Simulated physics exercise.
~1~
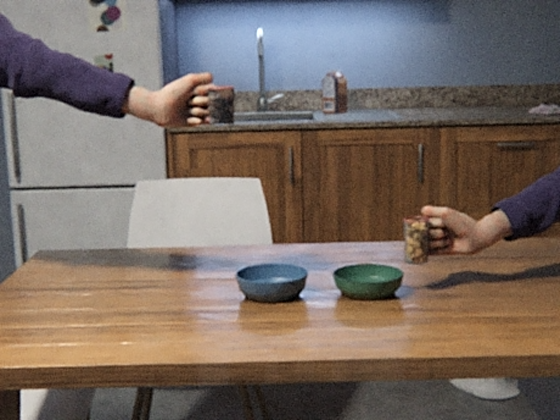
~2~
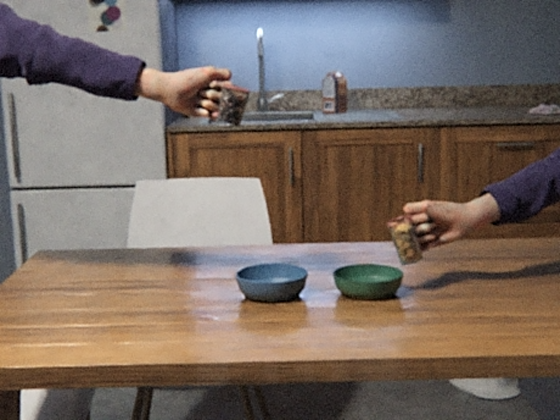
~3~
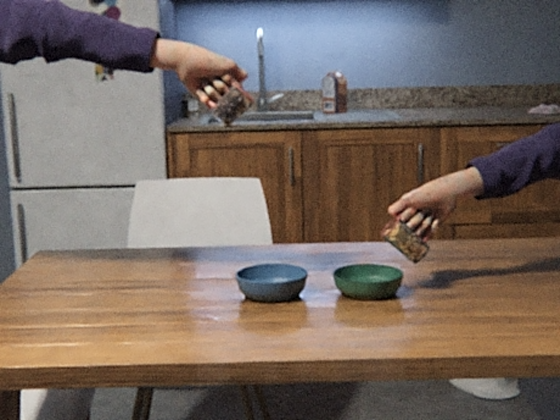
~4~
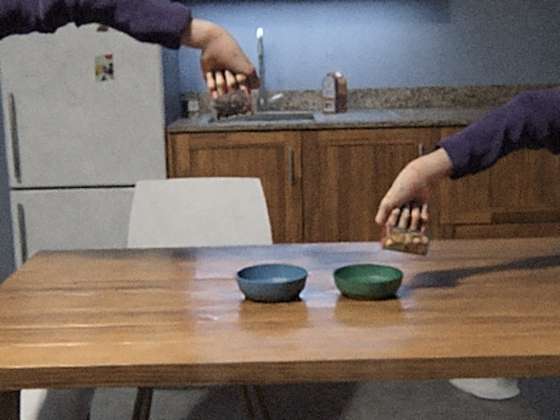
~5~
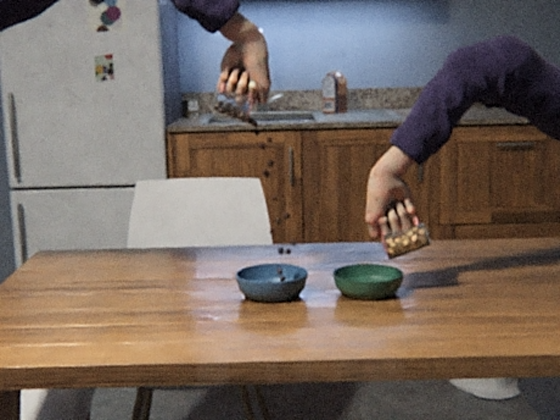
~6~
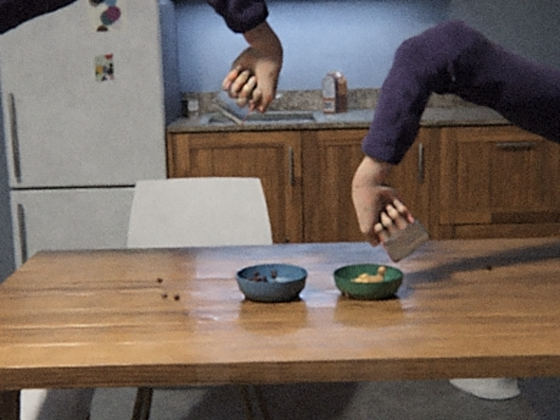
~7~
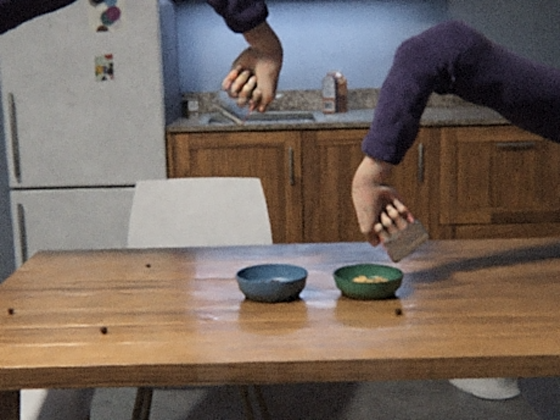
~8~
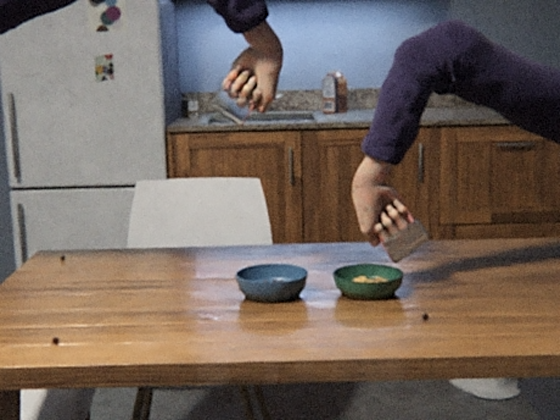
Two purple-sleeved hands hold small cups of loose pieces over a wooden table, dark ones at left and yellowish ones at right. The fixed, front-on view shows a blue dish and a green dish below, with a white chair, pale fridge, wooden cabinets and sink behind. Both hands tilt their cups, the left one much higher. Dark pieces fall first toward the blue dish, and some scatter across the table. The yellowish pieces then drop into the green dish. Finally, both cups are upturned, the yellowish pieces rest in the green dish, and a few dark ones lie outside the blue dish.
